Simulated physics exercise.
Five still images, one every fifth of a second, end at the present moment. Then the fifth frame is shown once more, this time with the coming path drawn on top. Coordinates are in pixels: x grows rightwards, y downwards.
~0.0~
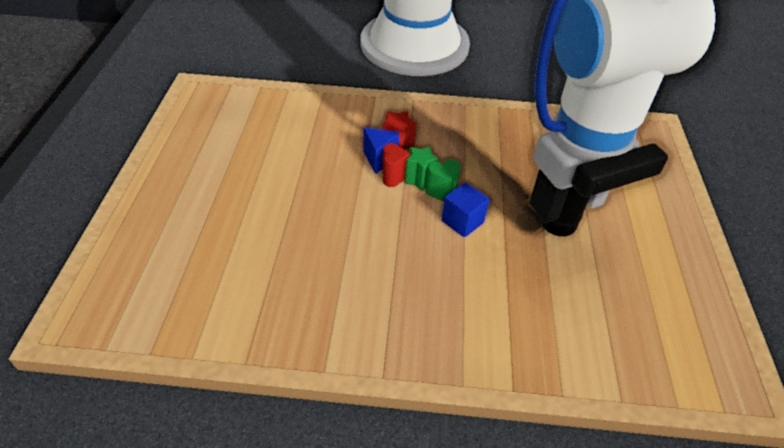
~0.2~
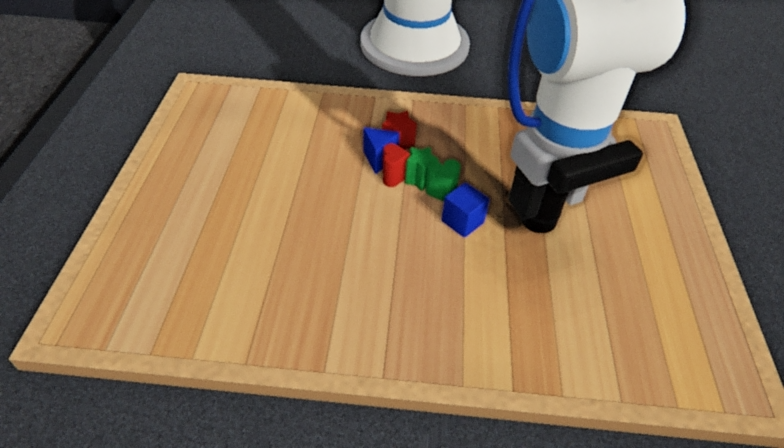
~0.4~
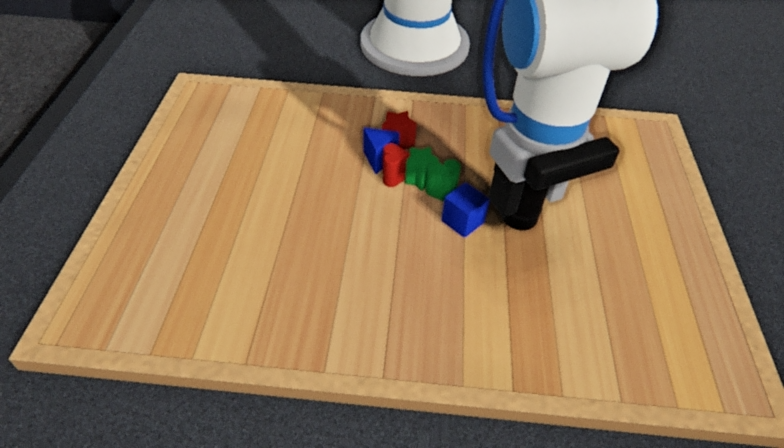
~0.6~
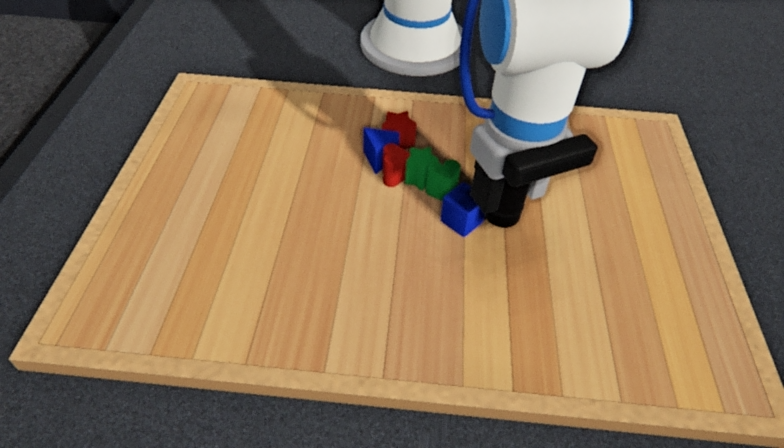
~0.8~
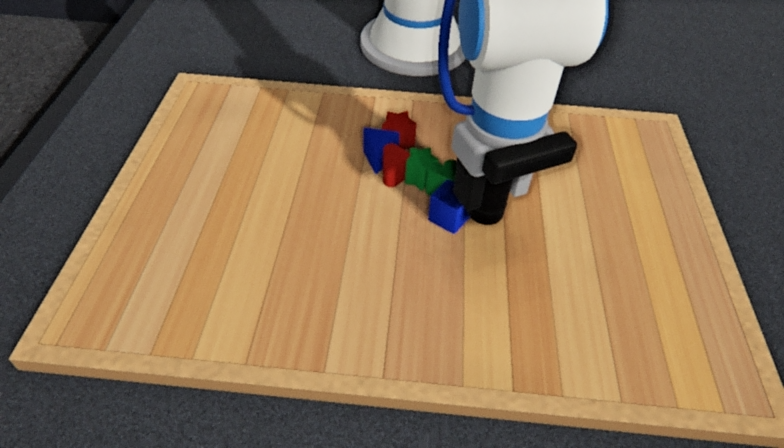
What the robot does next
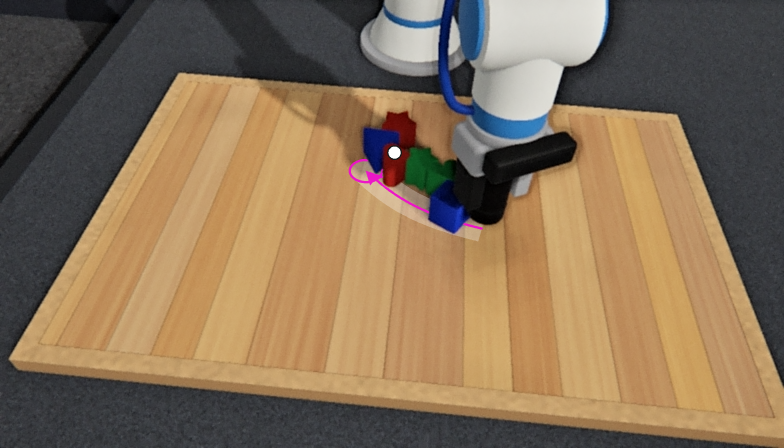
Robot arm sliding its black rod left across a wooden board, reaching a blue block and nudging it slightly left beside red and green blocks.
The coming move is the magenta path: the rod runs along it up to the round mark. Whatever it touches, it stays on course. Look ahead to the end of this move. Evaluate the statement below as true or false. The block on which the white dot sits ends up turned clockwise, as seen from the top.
The statement is true.
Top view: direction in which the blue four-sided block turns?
It ends up turned anticlockwise.
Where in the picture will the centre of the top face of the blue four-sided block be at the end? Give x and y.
It should be at (347, 166) by then.
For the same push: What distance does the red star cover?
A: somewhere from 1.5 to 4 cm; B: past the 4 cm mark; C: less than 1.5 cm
I choose C.
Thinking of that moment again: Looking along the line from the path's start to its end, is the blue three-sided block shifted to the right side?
Yes.
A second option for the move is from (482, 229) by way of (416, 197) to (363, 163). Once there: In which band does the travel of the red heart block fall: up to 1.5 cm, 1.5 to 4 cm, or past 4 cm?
Distance: Above 4 cm.
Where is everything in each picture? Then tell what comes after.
The first frame shows rod's lower end (558, 224); blue three-sided block (380, 136); red heart block (395, 153); red star (399, 120); blue four-sided block (467, 197).
The second frame shows rod (538, 221); blocks still.
The third frame shows rod (519, 218); blocks still.
The fourth frame shows rod (502, 216); blocks still.
The fifth frame shows rod (485, 213); blue three-sided block (380, 136); red heart block (395, 153); red star (399, 120); blue four-sided block (453, 194).
Drawn move, from (482, 229) through (436, 215) and (396, 195) to (366, 171); the dot is on the red heart block.
What follows on the original path. One third of the way, rod (438, 199); blue four-sided block (405, 184), turned 15° anticlockwise.
Two thirds of the way, rod (397, 179); blue three-sided block (379, 134); red heart block (393, 150), turned 15° clockwise; blue four-sided block (362, 171), turned 55° anticlockwise.
At the end, rod (366, 155); blue three-sided block (366, 118), turned 30° clockwise; red heart block (377, 130), turned 75° clockwise; red star (397, 116), turned 25° clockwise; blue four-sided block (347, 166), turned 75° anticlockwise.
